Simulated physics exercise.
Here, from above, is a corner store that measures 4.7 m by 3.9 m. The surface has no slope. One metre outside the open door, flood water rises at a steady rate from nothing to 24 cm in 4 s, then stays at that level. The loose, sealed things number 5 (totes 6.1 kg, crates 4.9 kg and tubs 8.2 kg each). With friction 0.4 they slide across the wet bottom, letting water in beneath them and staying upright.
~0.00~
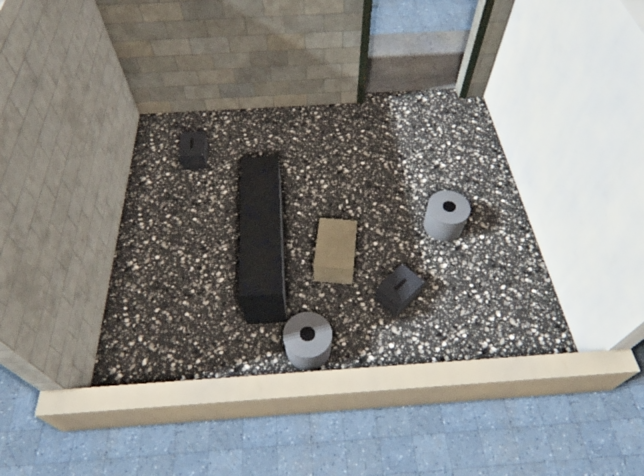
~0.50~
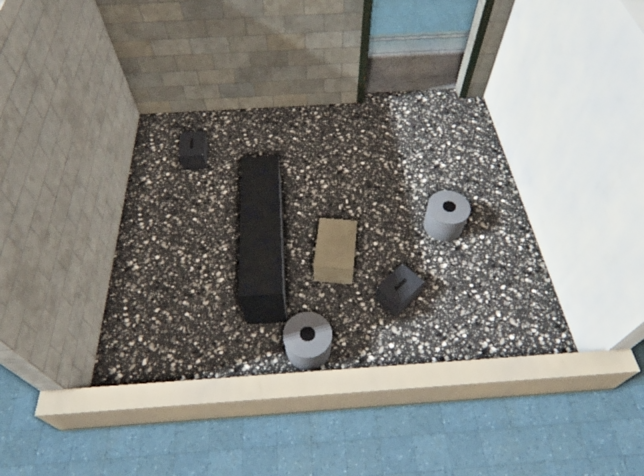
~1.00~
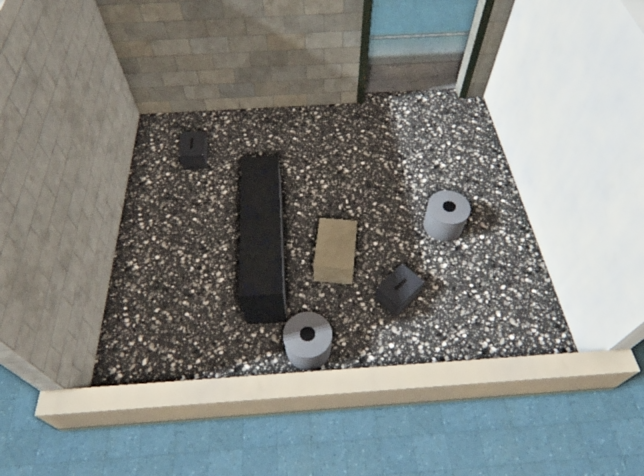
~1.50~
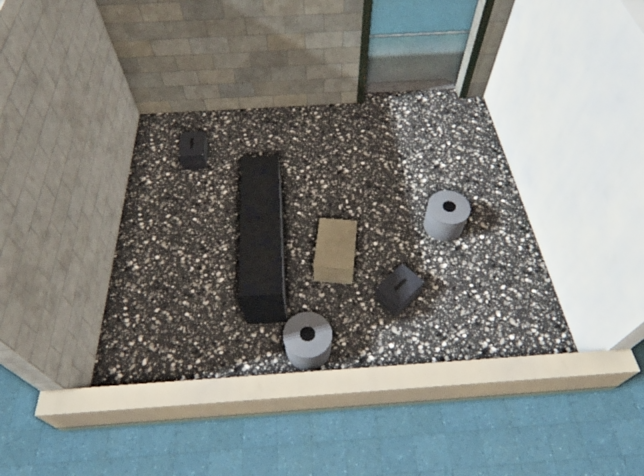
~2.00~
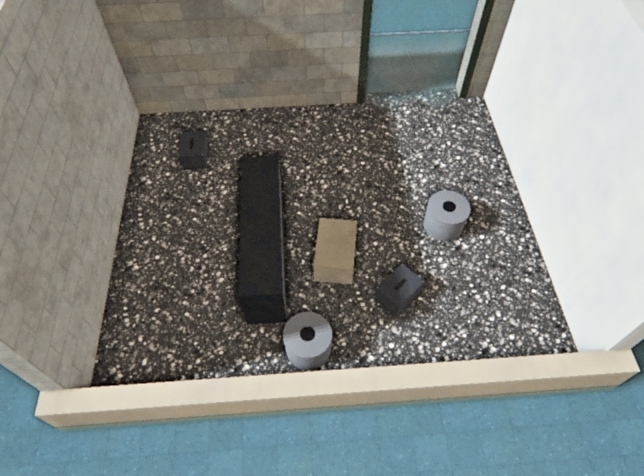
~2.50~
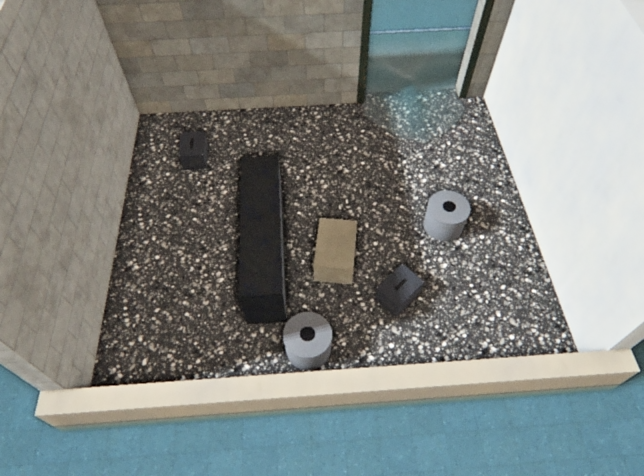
In a corner store, water rises outside the open doorway and begins spreading onto the speckled floor.
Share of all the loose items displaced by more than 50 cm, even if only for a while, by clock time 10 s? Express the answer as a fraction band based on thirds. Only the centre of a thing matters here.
The band is at least two thirds.
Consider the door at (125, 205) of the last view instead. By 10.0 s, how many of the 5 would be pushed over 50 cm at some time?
1.
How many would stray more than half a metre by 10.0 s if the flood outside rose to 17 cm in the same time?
The answer would then be 4.
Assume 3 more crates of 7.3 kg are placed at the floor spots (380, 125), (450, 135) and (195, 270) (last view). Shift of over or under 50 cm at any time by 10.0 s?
Well, it goes above, above, below.
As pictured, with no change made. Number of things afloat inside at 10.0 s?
Count: 2.
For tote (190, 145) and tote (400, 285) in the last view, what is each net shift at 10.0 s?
Respectively 0 and 250 centimetres.
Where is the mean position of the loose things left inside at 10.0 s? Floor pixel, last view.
They average out to somewhere around (195, 254).
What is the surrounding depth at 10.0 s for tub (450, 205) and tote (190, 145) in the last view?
Depths: Near 13 cm, then near 4 cm.
After 3.5 s 0 of 5 are over 50 cm from their spots; 0 afloat.
After 4.5 s 0 of 5 are over 50 cm from their spots; 0 afloat.
After 7.0 s 4 of 5 are over 50 cm from their spots; 3 afloat.
After 10.0 s 4 of 5 are over 50 cm from their spots, and 4 have been at some point; 2 afloat.
